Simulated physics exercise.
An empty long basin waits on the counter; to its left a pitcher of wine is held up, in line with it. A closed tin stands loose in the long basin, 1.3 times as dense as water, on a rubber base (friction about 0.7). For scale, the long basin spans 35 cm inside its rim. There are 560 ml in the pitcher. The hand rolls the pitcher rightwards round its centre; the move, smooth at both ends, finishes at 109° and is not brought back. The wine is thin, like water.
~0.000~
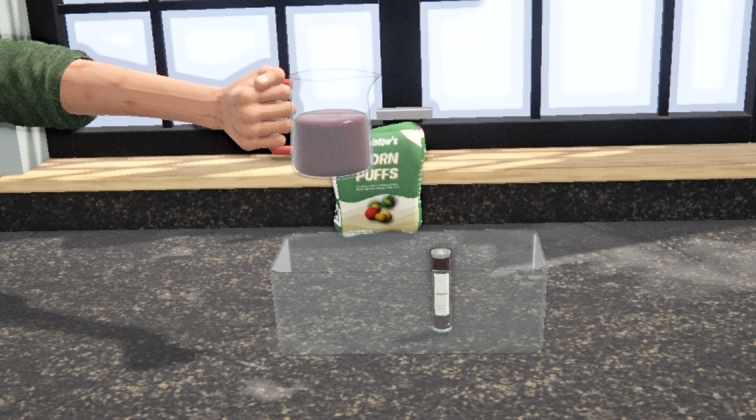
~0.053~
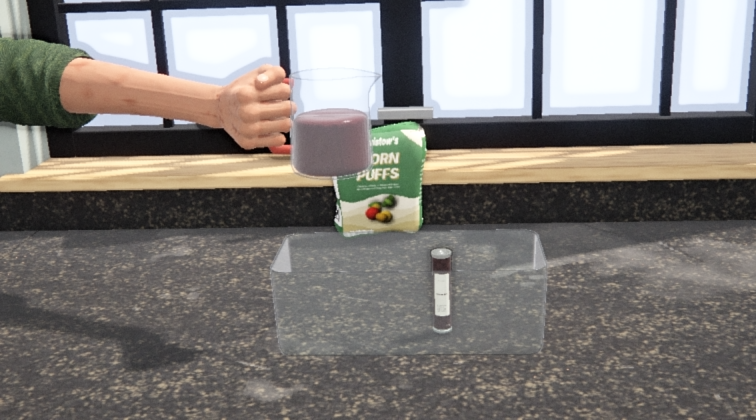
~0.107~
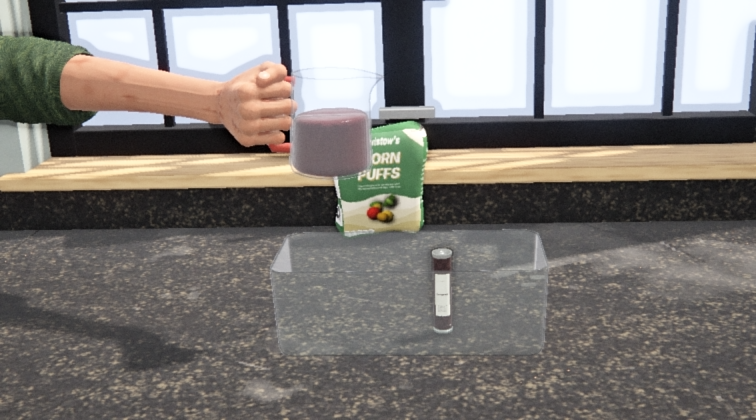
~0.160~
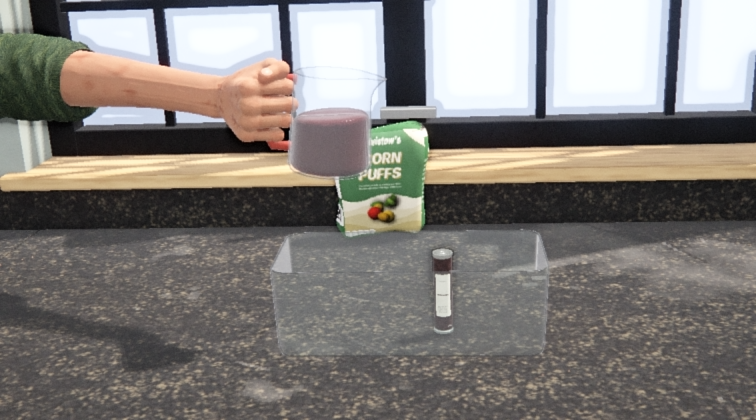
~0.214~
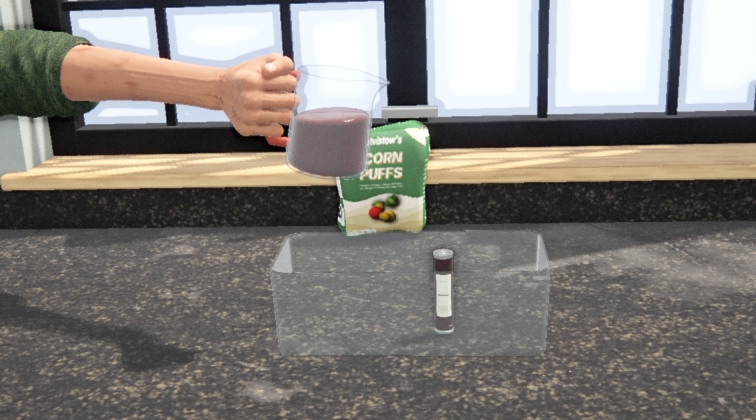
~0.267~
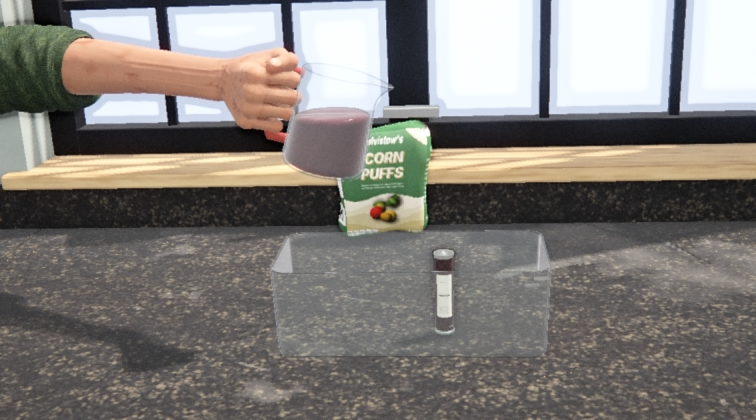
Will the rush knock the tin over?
The tin topples.
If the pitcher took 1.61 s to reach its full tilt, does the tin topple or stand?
The tin falls.
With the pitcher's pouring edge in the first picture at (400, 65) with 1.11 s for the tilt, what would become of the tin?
Then it remains upright.
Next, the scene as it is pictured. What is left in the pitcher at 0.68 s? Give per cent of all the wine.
Some 94 per cent.
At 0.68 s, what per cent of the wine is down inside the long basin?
Near 0 in a hundred.
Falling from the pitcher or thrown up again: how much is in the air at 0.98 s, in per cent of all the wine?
About 28 per cent.
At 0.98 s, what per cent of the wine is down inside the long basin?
About 34 per cent.
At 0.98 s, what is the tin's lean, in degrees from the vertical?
About 0°.
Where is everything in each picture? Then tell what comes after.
In the first frame, tilt 0°; pouring edge (381, 74); surface from (294, 117) to (368, 115); the long basin's rim runs from (279, 254) to (541, 250); the tin's top is at (441, 256).
In the second frame, tilt 1°; pouring edge (382, 75); surface from (294, 116) to (368, 115).
In the third frame, tilt 2°; pouring edge (384, 76); surface from (295, 116) to (368, 114).
In the fourth frame, tilt 5°; pouring edge (386, 78); surface from (294, 116) to (369, 114).
In the fifth frame, tilt 9°; pouring edge (390, 82); surface from (294, 116) to (370, 114).
In the sixth frame, tilt 14°; pouring edge (393, 87); surface from (294, 116) to (371, 114).
Then, 0.68 s in, the tilt is 71° and 95 per cent is still to pour; the tin stands where it began.
Then, 0.98 s in, the tilt is 104° and 37 per cent is still to pour; the tin stands where it began.
Then, 1.29 s in, the tilt is 109° and 4 per cent is still to pour; the tin leans 58°.
Then, 1.63 s in, the tilt is 109° and 0 per cent is still to pour; the tin lies on its side.
Finally, the tin lies on its side.
